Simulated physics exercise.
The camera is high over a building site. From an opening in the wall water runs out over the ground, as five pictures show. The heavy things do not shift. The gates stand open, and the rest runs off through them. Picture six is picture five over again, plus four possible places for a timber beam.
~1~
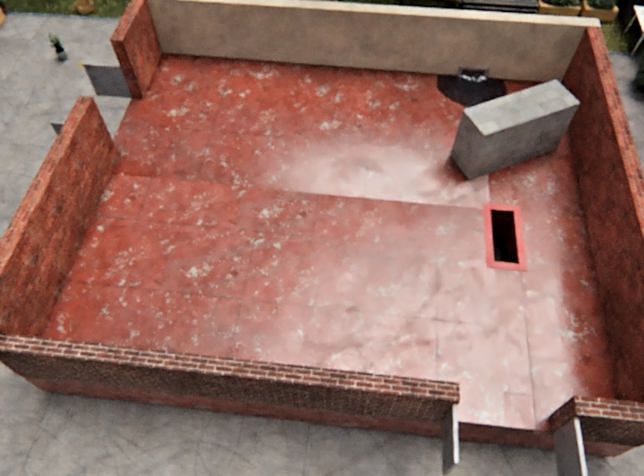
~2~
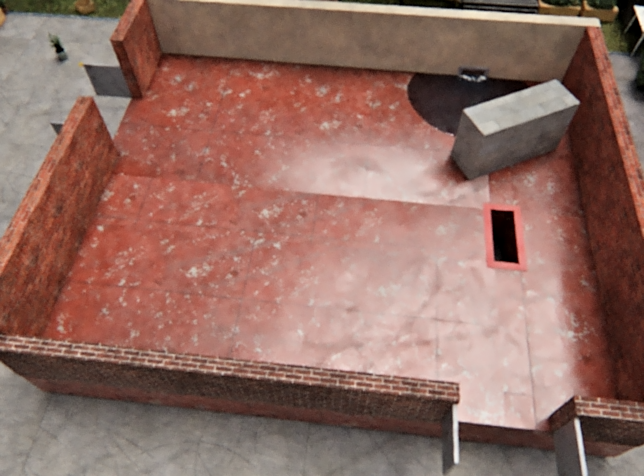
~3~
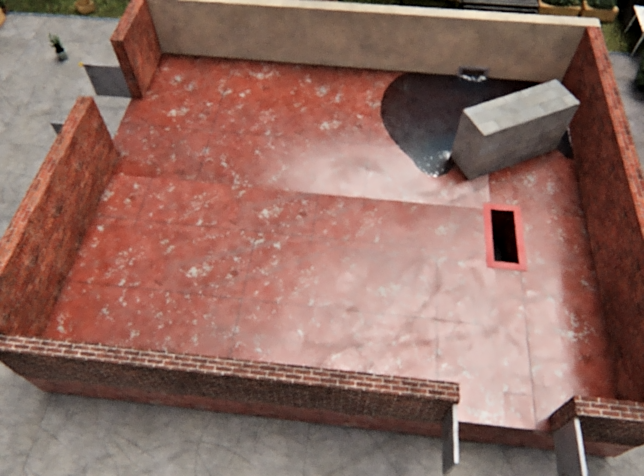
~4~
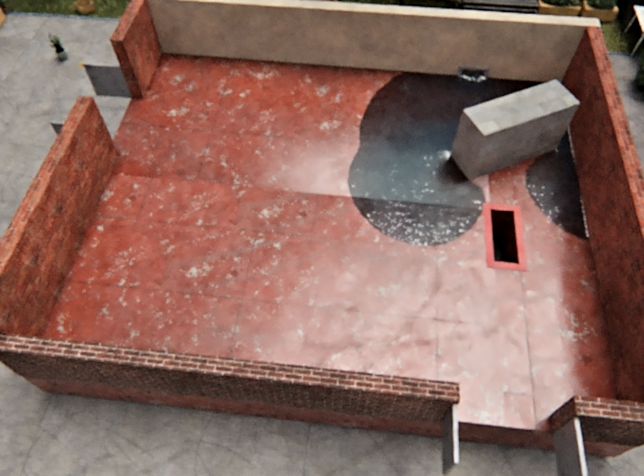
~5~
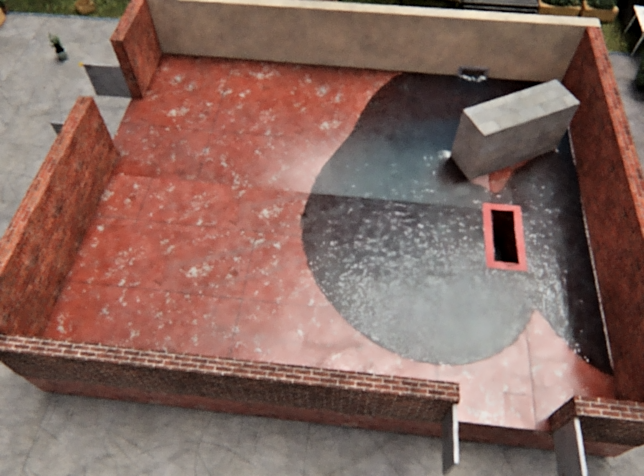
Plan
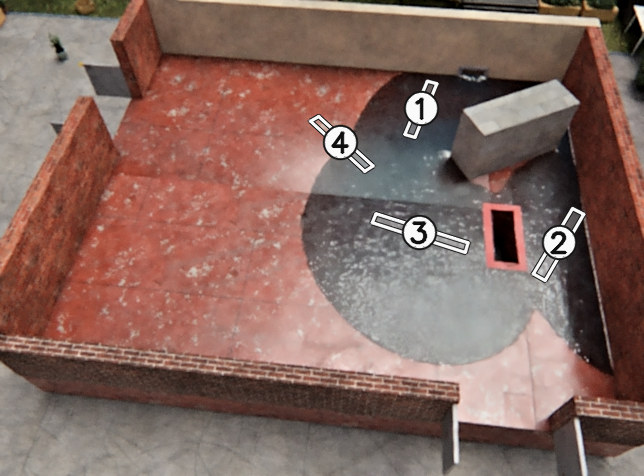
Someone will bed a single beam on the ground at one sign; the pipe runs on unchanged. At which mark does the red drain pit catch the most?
3 works best here.
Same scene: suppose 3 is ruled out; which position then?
2.
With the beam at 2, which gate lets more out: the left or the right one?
More leaves on the right.
In white, 1 from (409, 135) to (432, 82); 2 from (539, 277) to (578, 211); 3 from (374, 218) to (466, 247); 4 from (314, 118) to (368, 168).
With 1, about 14 % of the stream goes into the red drain pit, about 82 % out by the gates.
With 2, about 27 % of the stream goes into the red drain pit, about 69 % out by the gates.
With 3, about 40 % of the stream goes into the red drain pit, about 58 % out by the gates.
With 4, about 14 % of the stream goes into the red drain pit, about 84 % out by the gates.
